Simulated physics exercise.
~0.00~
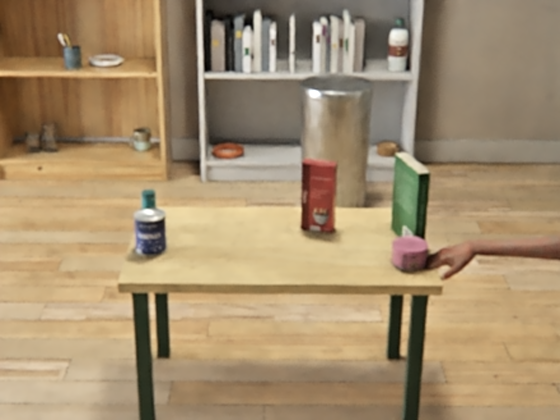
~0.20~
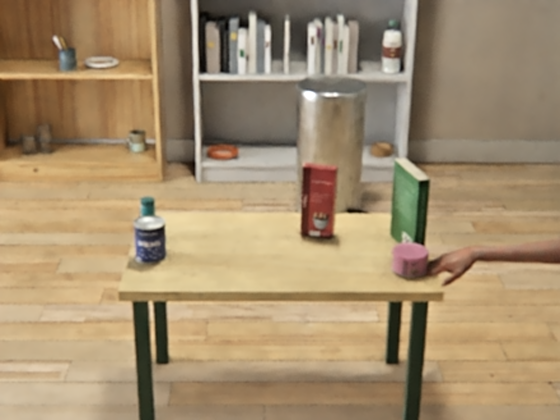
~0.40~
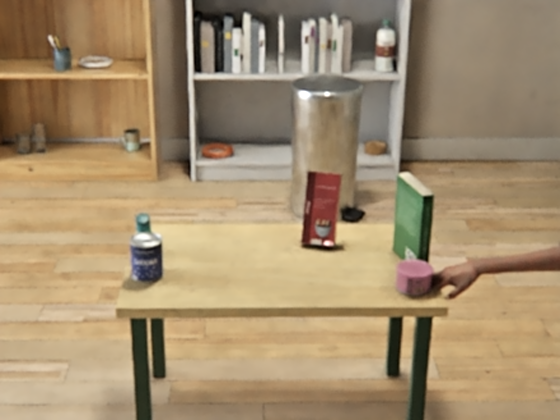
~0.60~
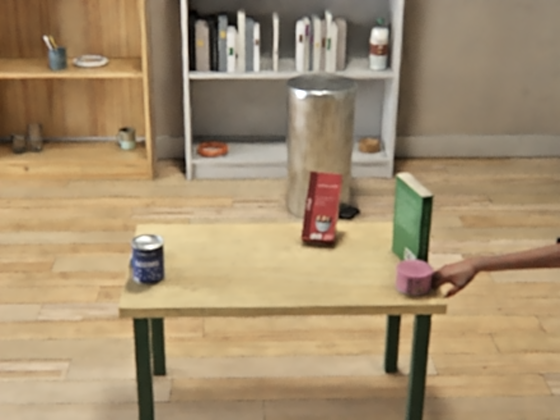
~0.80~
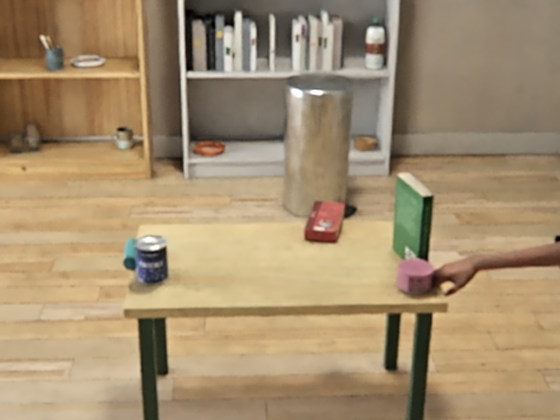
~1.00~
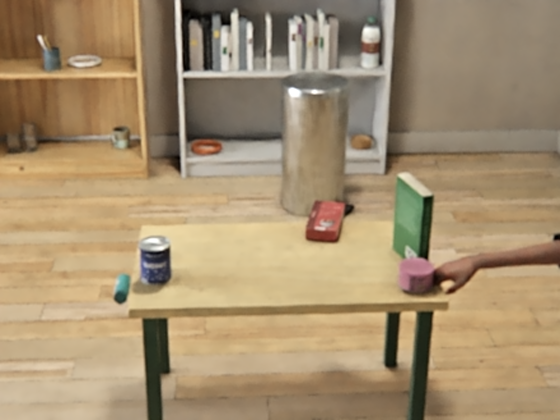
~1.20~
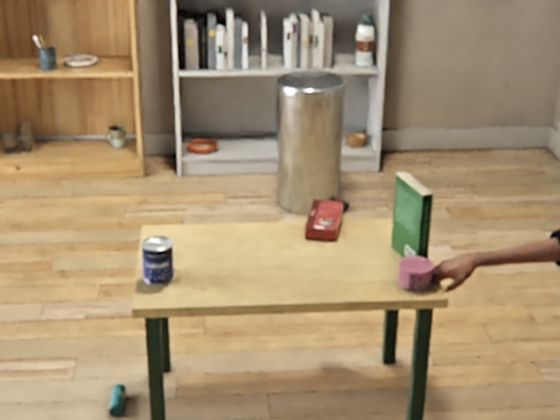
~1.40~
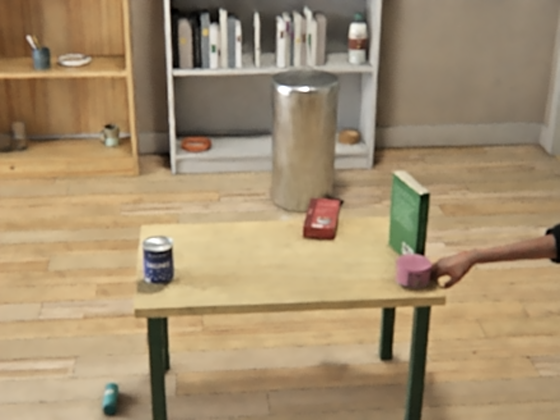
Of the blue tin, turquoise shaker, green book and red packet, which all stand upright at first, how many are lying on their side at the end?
Two of them end up on their side. The turquoise shaker lies on the floor and the red packet lies on the table.
